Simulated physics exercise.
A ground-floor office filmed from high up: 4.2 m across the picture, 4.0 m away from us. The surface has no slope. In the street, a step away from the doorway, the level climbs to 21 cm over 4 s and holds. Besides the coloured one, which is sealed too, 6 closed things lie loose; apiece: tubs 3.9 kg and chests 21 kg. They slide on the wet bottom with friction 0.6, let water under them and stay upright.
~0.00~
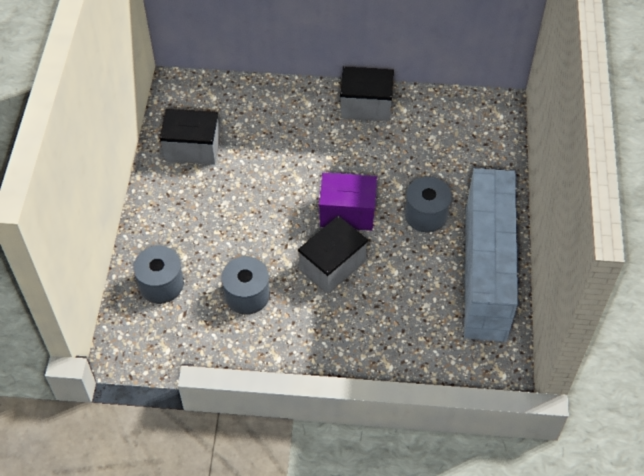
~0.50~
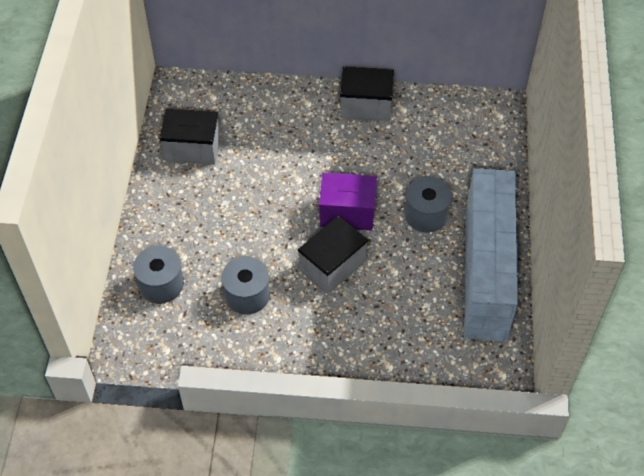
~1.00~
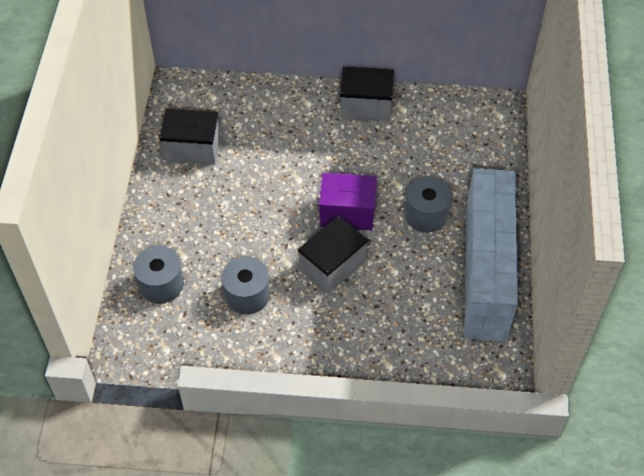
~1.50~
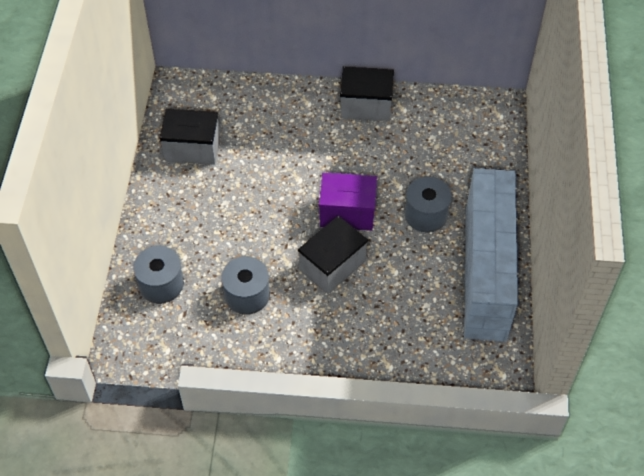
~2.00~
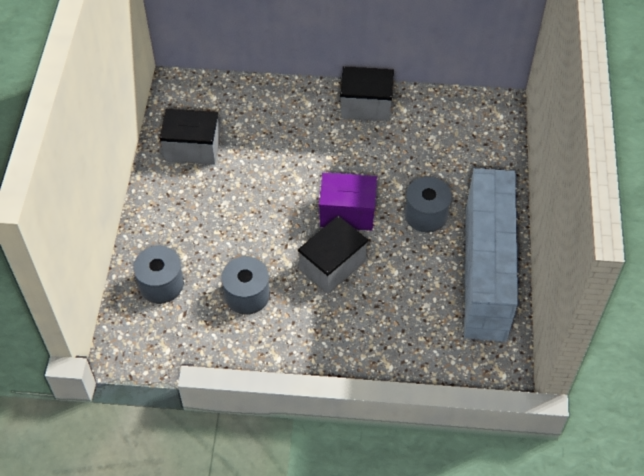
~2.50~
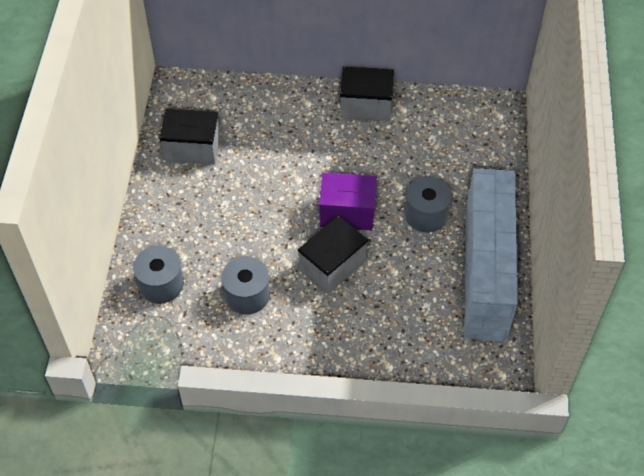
Greenish water spreads over the ground outside a walled room, then creeps across the paving in front of the doorway at lower left. It covers the dark threshold and finally reaches a little way onto the speckled floor inside, while the purple chest, dark-topped boxes and grey tubs stay still.
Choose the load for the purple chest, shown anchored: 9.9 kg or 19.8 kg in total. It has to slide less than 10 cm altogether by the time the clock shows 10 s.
For it, the smaller load will do.
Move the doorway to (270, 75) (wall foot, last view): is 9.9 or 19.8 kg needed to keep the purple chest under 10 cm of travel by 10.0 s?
In that case only the larger load is enough.
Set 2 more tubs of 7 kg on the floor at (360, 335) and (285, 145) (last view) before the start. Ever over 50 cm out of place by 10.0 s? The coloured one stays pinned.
In that order: Short of it, over.
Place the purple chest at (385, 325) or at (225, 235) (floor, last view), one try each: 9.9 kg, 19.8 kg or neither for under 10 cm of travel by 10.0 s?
In that order: Either load holds; neither holds.
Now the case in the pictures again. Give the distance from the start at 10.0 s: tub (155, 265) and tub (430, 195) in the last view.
In that order: 350 cm, 10 cm.
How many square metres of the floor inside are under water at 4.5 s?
Some 5.0 m2.
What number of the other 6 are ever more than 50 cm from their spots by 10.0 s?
That makes 3.
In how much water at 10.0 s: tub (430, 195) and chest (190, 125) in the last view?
Roughly 3 and 11 cm.
After 3.5 s the purple chest would be 0 cm from its start with 9.9 kg and 0 cm from its start with 19.8 kg; 0 cm of water round it then.
After 4.5 s the purple chest would be 0 cm from its start with 9.9 kg and 0 cm from its start with 19.8 kg; 0 cm of water round it then.
After 7.0 s the purple chest would be 0 cm from its start with 9.9 kg and 0 cm from its start with 19.8 kg; 2 cm of water round it then.
After 10.0 s the purple chest would be 0 cm from its start with 9.9 kg and 0 cm from its start with 19.8 kg; 3 cm of water round it then.
